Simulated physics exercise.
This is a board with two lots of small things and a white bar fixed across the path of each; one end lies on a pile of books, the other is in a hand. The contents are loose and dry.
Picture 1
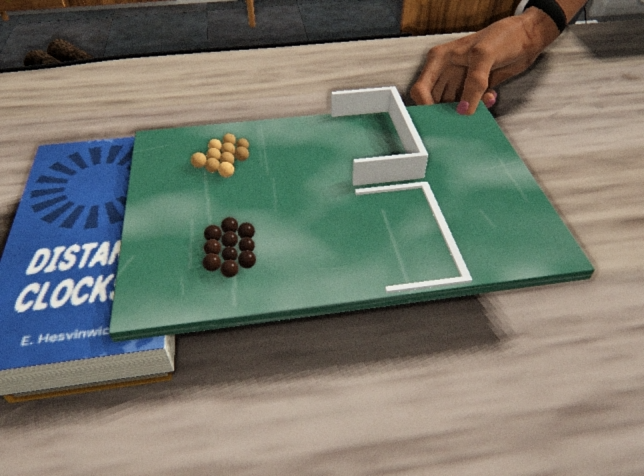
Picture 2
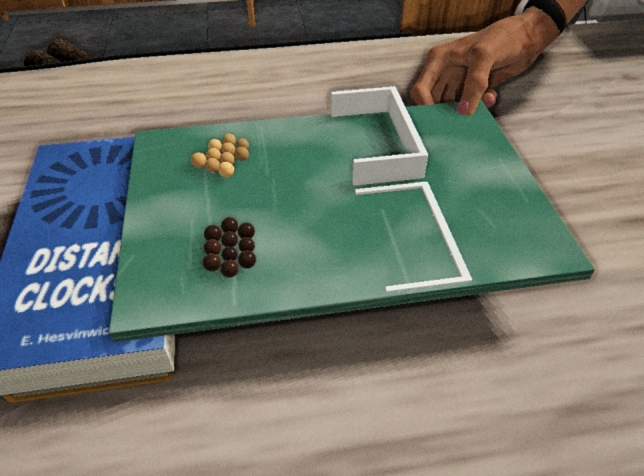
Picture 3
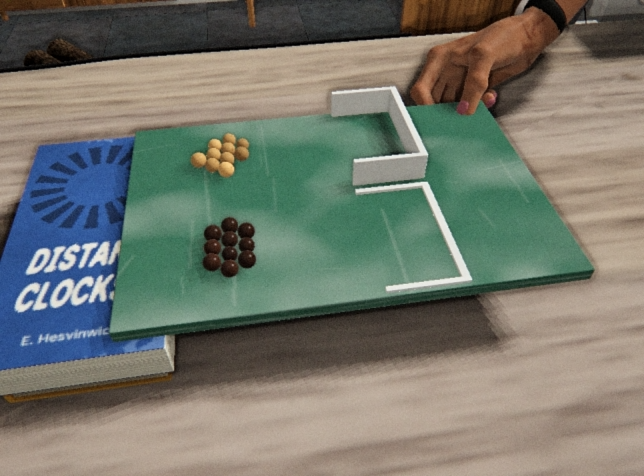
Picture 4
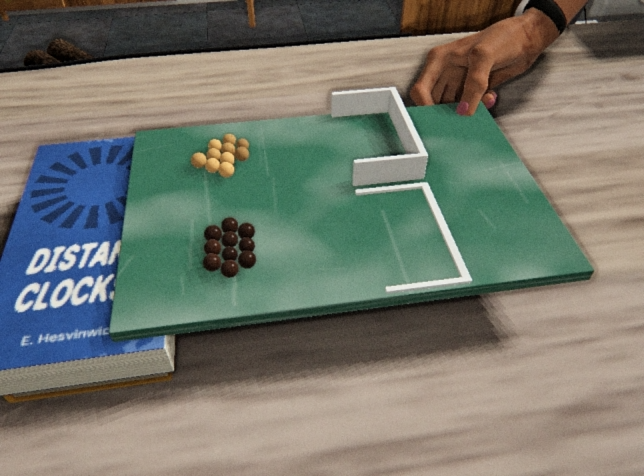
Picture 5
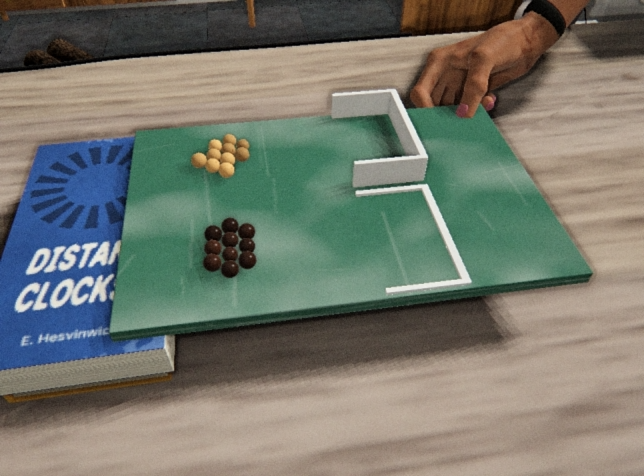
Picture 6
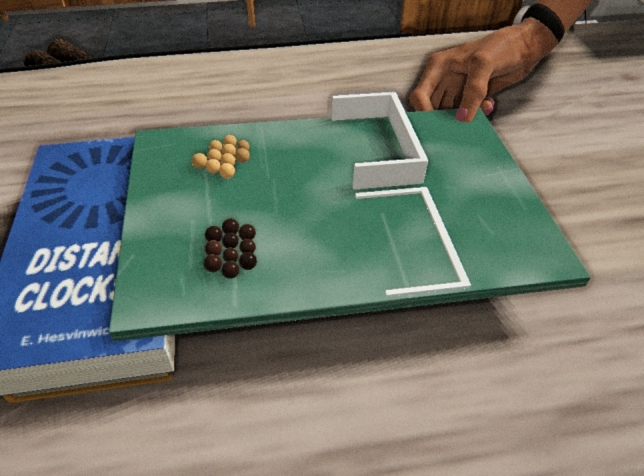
A hand at the far right corner held a green board level, its left end on a blue book, then lowered it very slightly, while the tan and dark brown balls on top stayed still.
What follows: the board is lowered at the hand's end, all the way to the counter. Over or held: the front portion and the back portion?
As I see it the front portion travels beyond its barrier; as I see it the back portion gets retained by its barrier.
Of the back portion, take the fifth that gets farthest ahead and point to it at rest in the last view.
It comes to rest around (384, 149) in the last picture.
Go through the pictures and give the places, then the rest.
The first frame shows held end of the board at (575, 266), level; book pile at (96, 242), low, a small part of the board's length; front portion at (230, 240), a few chocolate balls; back portion at (227, 159), a few round wooden beads; front bar at (444, 228), much lower than a piece; back bar at (406, 130), taller than the pieces.
The second frame shows held end of the board at (575, 266), level; back portion at (227, 159).
The third frame shows held end of the board at (575, 266), level; front portion at (230, 240).
The fourth frame shows held end of the board at (574, 267), level; back portion at (227, 160).
The fifth frame shows held end of the board at (573, 270), down by 1°; front portion at (230, 240).
The sixth frame shows held end of the board at (571, 274), down by 2°; book pile at (96, 242); front portion at (231, 241), not moving; back portion at (228, 161), not moving; front bar at (443, 234); back bar at (406, 136).
Then, 0.29 s past the last view, board sloping at 7°; front portion where it was; back portion where it was.
Then, 0.59 s past the last view, board resting at 10°; front portion on its way down; back portion on its way down.
Then, 0.96 s past the last view, board resting at 10°; front portion nearly all past its bar; back portion has reached its bar.
Finally, board resting at 10°; front portion all past its bar; back portion gathered behind its bar.
